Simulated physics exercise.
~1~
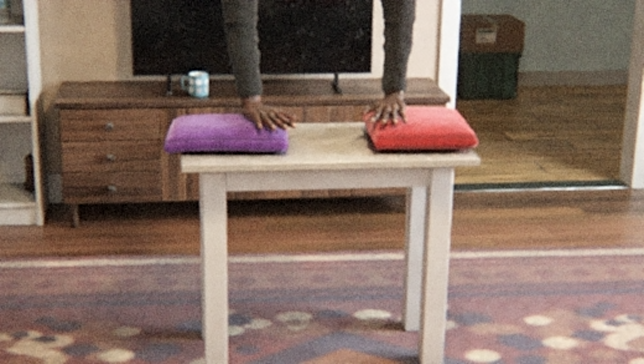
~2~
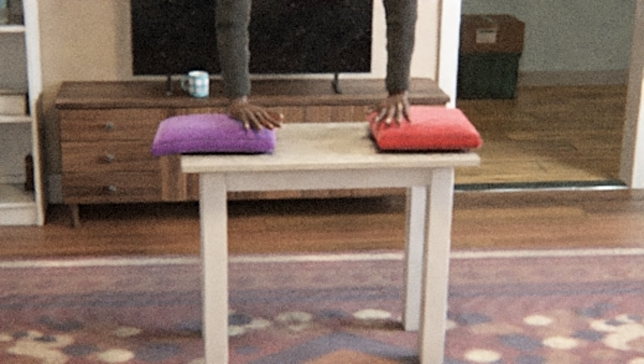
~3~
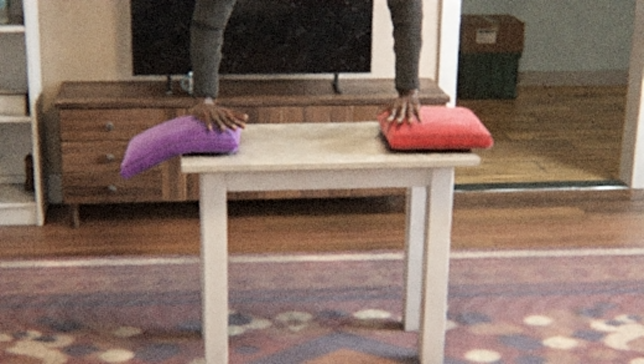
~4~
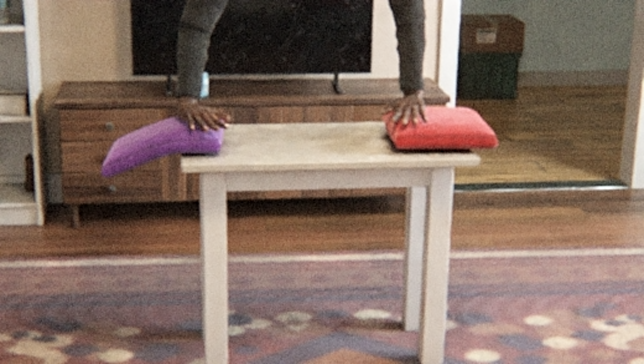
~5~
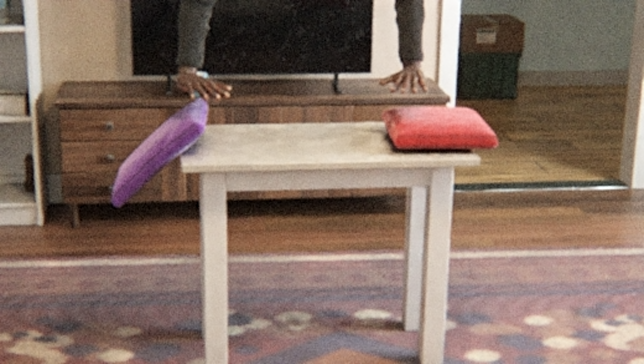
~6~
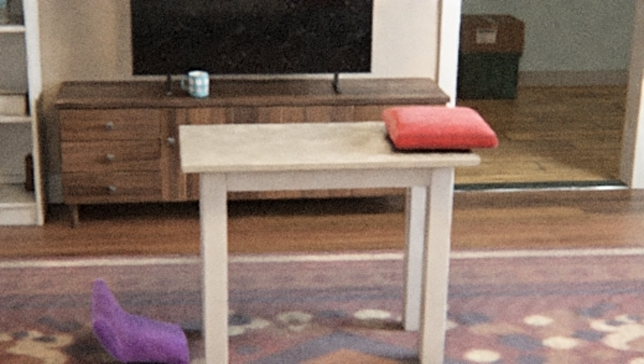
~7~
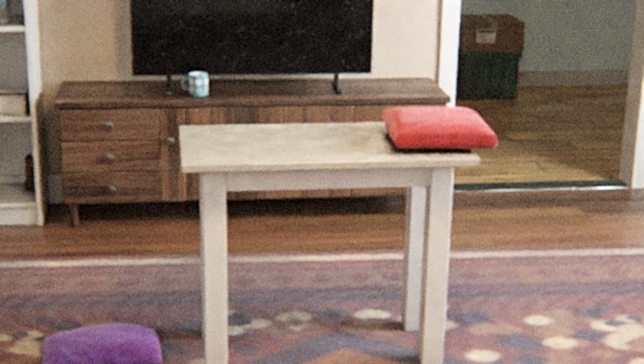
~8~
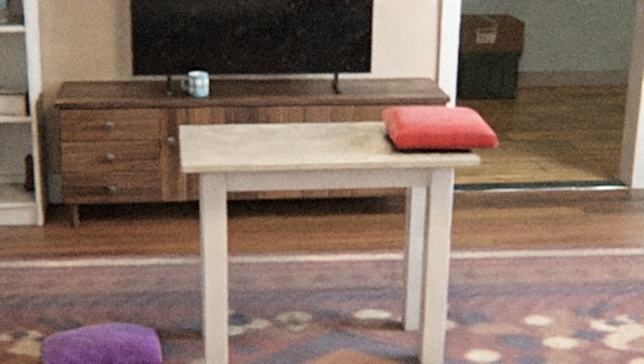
Living room with two hands sliding purple and red cushions outward on a small table, the purple one falling, the red staying.
